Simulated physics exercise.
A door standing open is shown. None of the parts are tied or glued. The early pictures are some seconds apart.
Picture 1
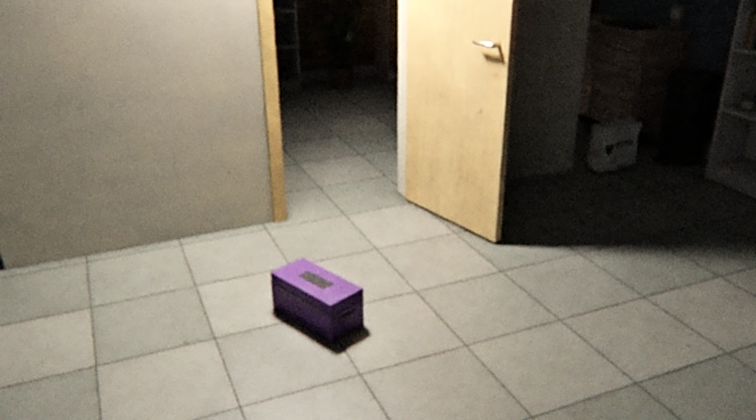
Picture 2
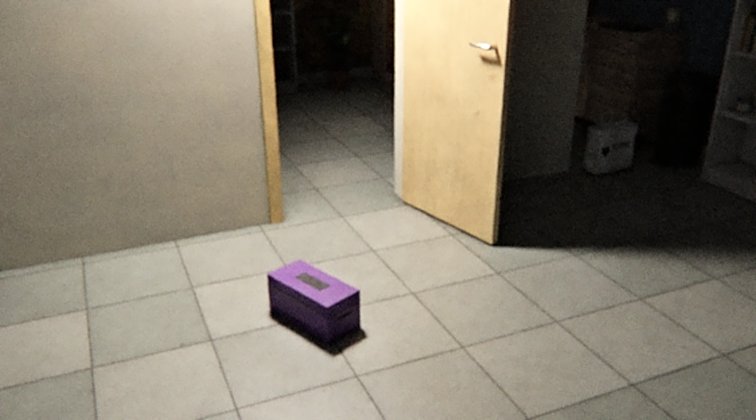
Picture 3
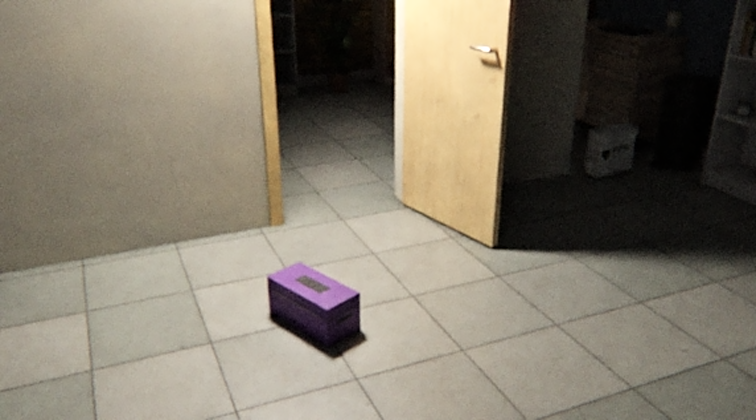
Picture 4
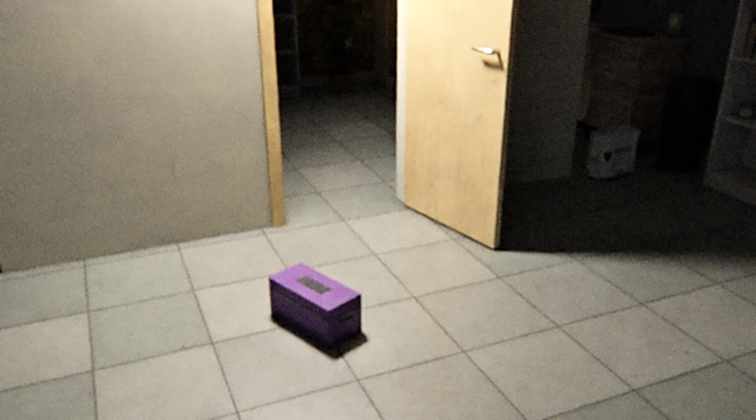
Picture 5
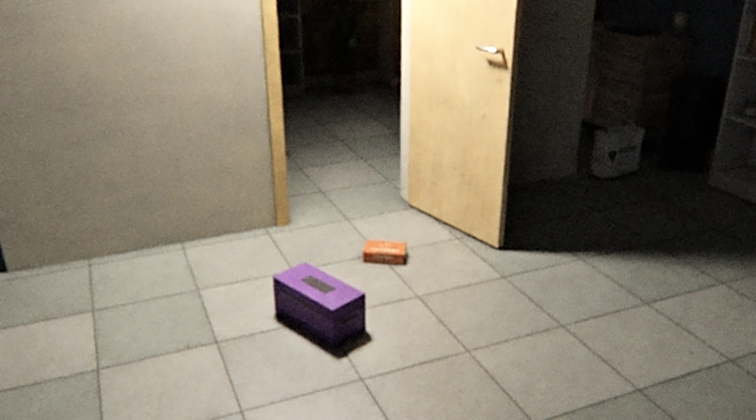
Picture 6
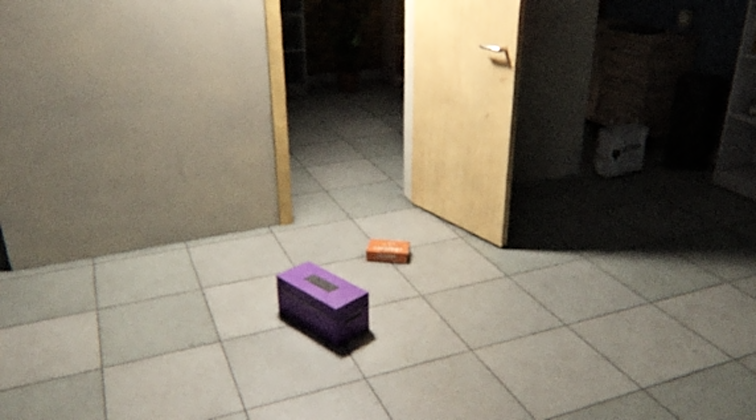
Small orange packet appearing on the tiled floor behind a still purple toolbox, near a wide-open door that stays motionless.
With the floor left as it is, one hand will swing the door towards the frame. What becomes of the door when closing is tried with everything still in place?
The way is clear.
Then, 1.80 s on from there, open by 55°; orange packet shifted a little near (367, 250).
Then, 2.50 s on from there, open by 31°; orange packet shifted well along near (316, 239).
In the end, open by 0°; moved from the start, orange packet; purple toolbox unmoved. At the end, from the last picture's camera, orange packet near (278, 230).
